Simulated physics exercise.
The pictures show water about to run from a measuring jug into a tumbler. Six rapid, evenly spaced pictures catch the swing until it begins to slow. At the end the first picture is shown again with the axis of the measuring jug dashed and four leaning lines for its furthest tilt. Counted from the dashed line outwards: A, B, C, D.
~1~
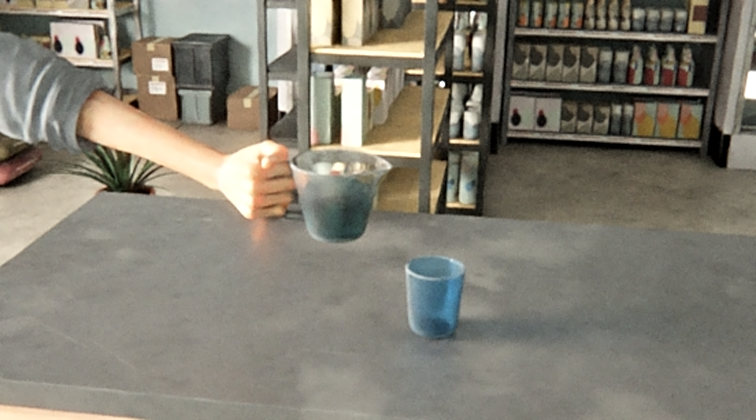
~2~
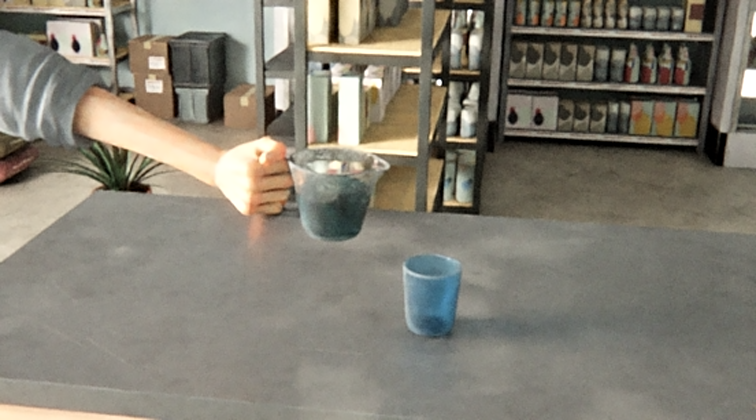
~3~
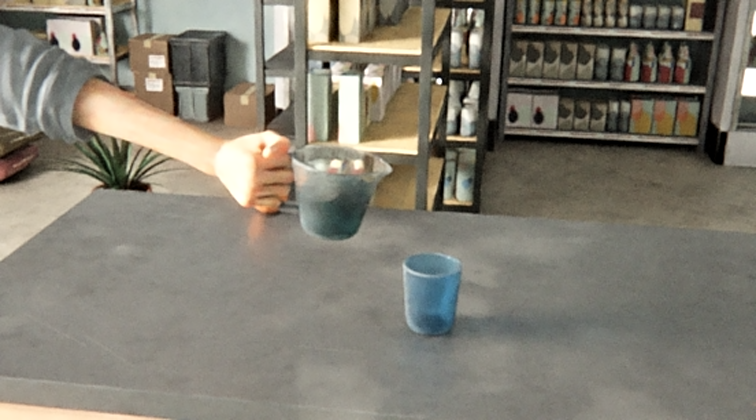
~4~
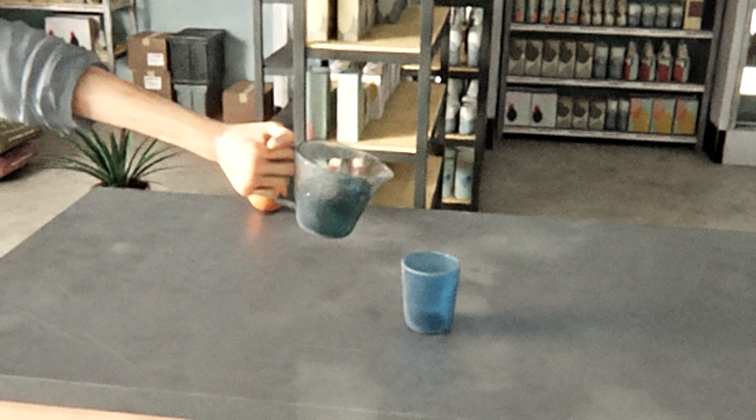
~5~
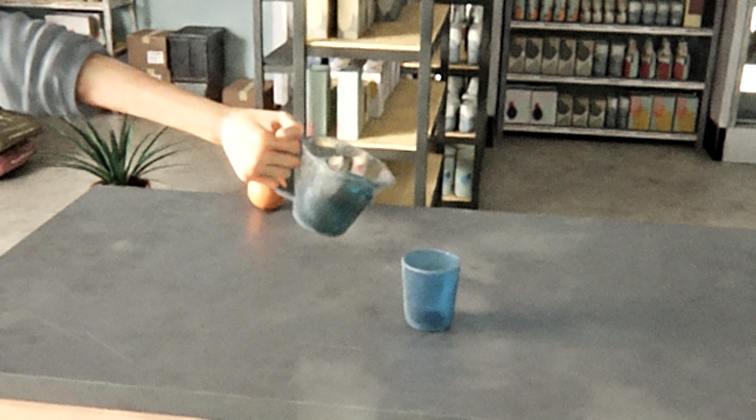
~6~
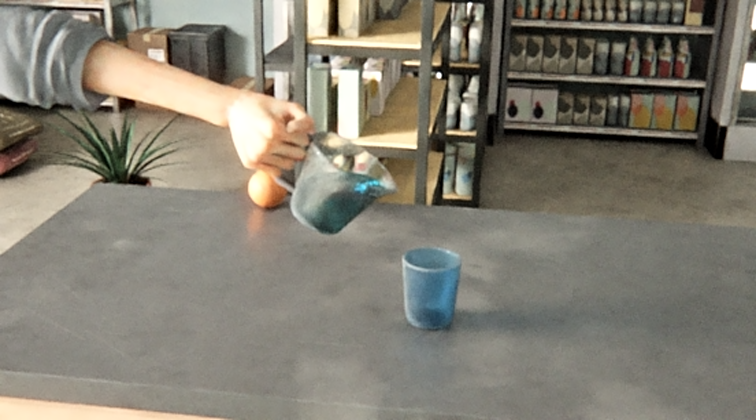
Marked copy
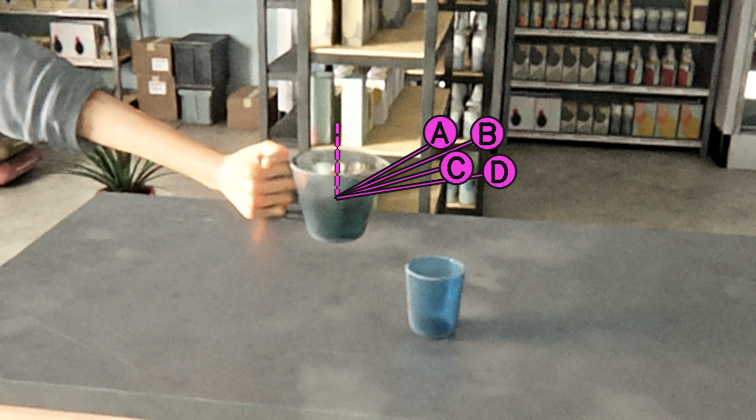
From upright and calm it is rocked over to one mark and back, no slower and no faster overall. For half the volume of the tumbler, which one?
A is best.
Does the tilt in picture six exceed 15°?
Yes, it does.
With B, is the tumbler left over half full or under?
Over.
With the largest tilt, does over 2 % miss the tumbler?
Yes.
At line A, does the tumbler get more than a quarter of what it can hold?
Yes, clearly.
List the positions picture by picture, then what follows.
In the first picture, upright, lip at (390, 167); rim of the tumbler round (436, 267); nothing has left yet.
In the second picture, upright, lip at (388, 167); nothing has left yet.
In the third picture, tipped about 6°, lip at (390, 170); nothing has left yet.
In the fourth picture, tipped about 13°, lip at (392, 176); nothing has left yet.
In the fifth picture, tipped about 22°, lip at (394, 182); nothing has left yet.
In the sixth picture, tipped about 31°, lip at (396, 190); nothing has left yet.
On the marked copy, A at (428, 146); B at (472, 141); C at (438, 169); D at (483, 174).
If A is chosen, the tumbler ends with about 50 % of what it can hold.
If B is chosen, the tumbler ends with about 69 % of what it can hold.
If C is chosen, the tumbler ends with about 80 % of what it can hold; 7 % of the water is spilt.
If D is chosen, the tumbler ends with about 63 % of what it can hold; 33 % of the water is spilt.
